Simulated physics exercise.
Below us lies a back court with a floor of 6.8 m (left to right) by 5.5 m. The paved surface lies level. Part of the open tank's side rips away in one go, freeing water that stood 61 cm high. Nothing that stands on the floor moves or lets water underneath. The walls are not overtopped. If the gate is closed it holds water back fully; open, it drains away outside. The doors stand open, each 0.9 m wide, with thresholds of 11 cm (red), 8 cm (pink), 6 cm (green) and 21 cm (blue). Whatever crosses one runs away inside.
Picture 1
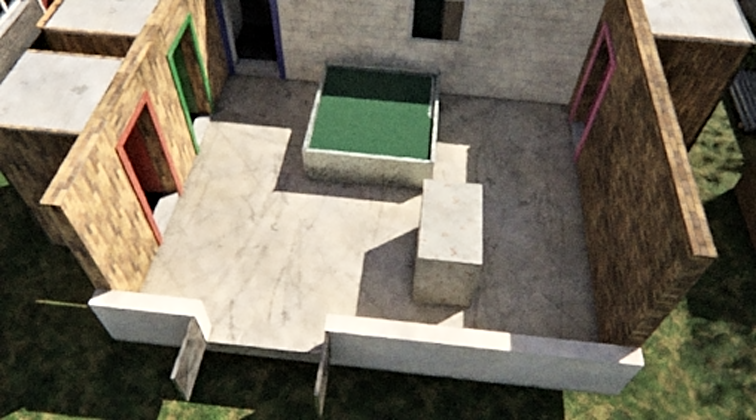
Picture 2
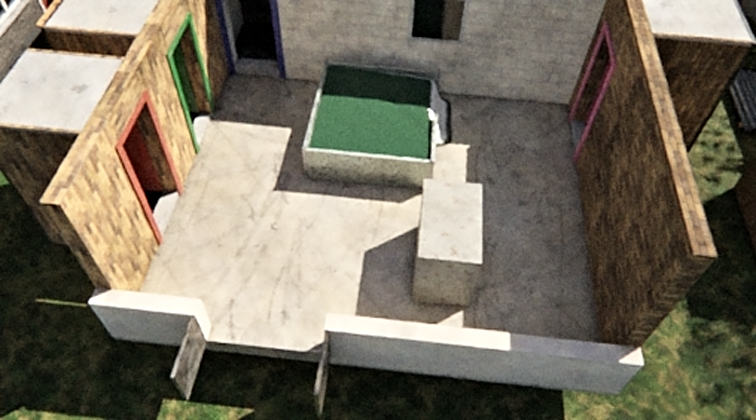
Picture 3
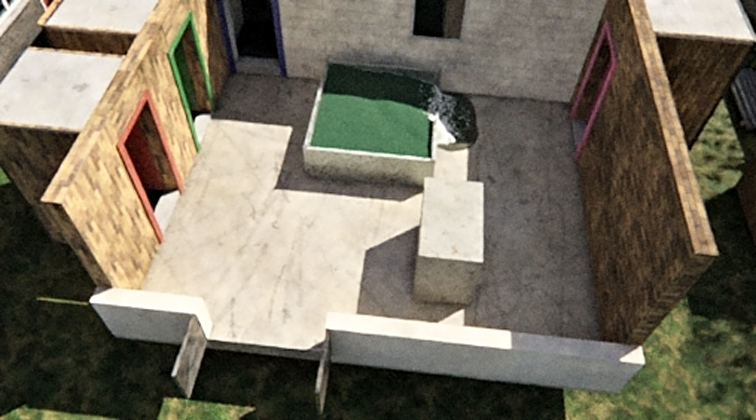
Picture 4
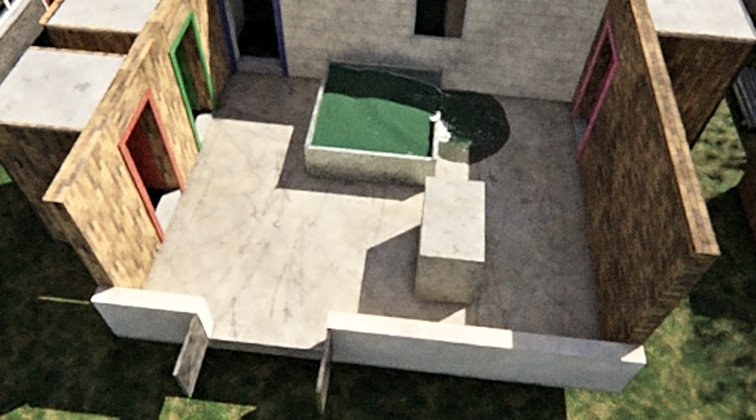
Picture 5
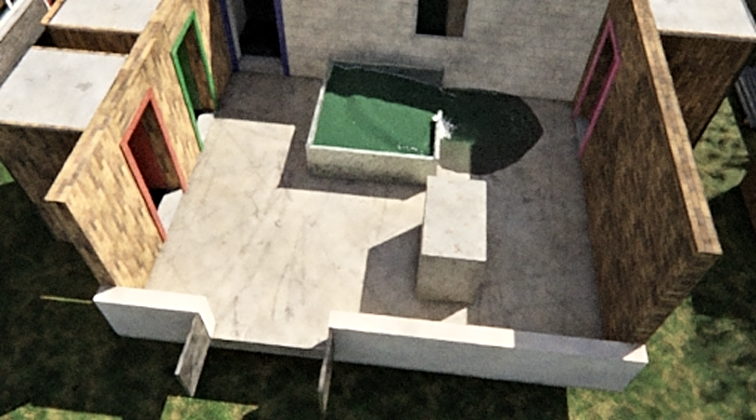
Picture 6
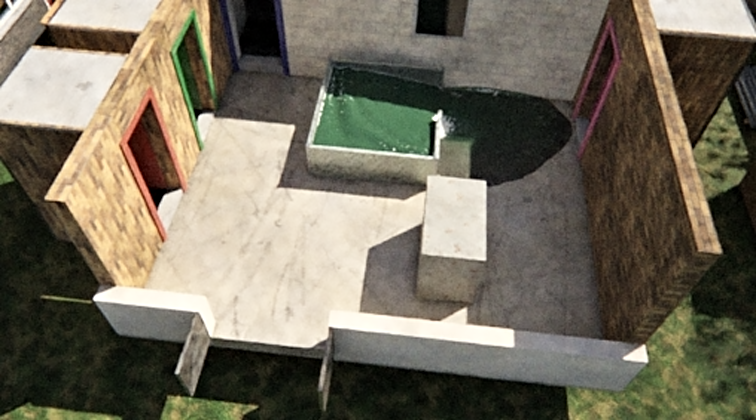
A paved back court with a pale stone floor is seen from high above, looking down toward its rear wall. An open tank of green water stands near that wall, with a pale block in front, brick walls and red, green and pink doorways at the sides. The tank's right side gives way and water pours out, spreading rightward across the floor in a dark, widening pool.
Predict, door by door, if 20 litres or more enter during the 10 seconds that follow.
The water let in: At the red door it does not reach the limit; at the pink door it passes the limit; at the green door it keeps below the limit; at the blue door it stays under the limit.
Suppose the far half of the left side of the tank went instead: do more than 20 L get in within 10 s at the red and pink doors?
Then: Red under, pink below.
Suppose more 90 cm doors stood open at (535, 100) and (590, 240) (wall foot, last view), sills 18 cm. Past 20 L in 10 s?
In that order: Above, below.
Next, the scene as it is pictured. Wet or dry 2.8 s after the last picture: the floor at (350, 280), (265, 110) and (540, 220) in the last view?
In that order: Still dry, not reached, under water.
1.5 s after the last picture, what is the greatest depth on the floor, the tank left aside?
About 40 cm.
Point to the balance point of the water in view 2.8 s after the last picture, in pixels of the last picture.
At about (448, 150).
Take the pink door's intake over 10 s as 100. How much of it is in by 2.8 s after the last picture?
About 60 per cent.
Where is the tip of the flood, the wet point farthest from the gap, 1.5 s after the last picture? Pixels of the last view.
At about (592, 287).
Then, 0.7 s after the last picture water covers 20 % of the floor and is deepest (49 cm) near (569, 103); red door not reached, pink door 19 cm at the sill, 46 L in, green door not reached, blue door not reached.
Then, 1.5 s after the last picture water covers 20 % of the floor and is deepest (40 cm) near (570, 109); red door not reached, pink door 35 cm at the sill, 179 L in, green door not reached, blue door not reached.
Then, 2.8 s after the last picture water covers 35 % of the floor and is deepest (26 cm) near (575, 150); red door not reached, pink door 26 cm at the sill, 394 L in, green door not reached, blue door not reached.
Then, 5.3 s after the last picture water covers 55 % of the floor and is deepest (19 cm) near (574, 350); red door not reached, pink door 18 cm at the sill, 596 L in, green door not reached, blue door 1 cm at the sill, 0 L in.
Then, 9.3 s after the last picture water covers 85 % of the floor and is deepest (13 cm) near (587, 248); red door 5 cm at the sill, 0 L in, pink door 10 cm at the sill, 675 L in, green door 4 cm at the sill, 0 L in, blue door 2 cm at the sill, 0 L in.
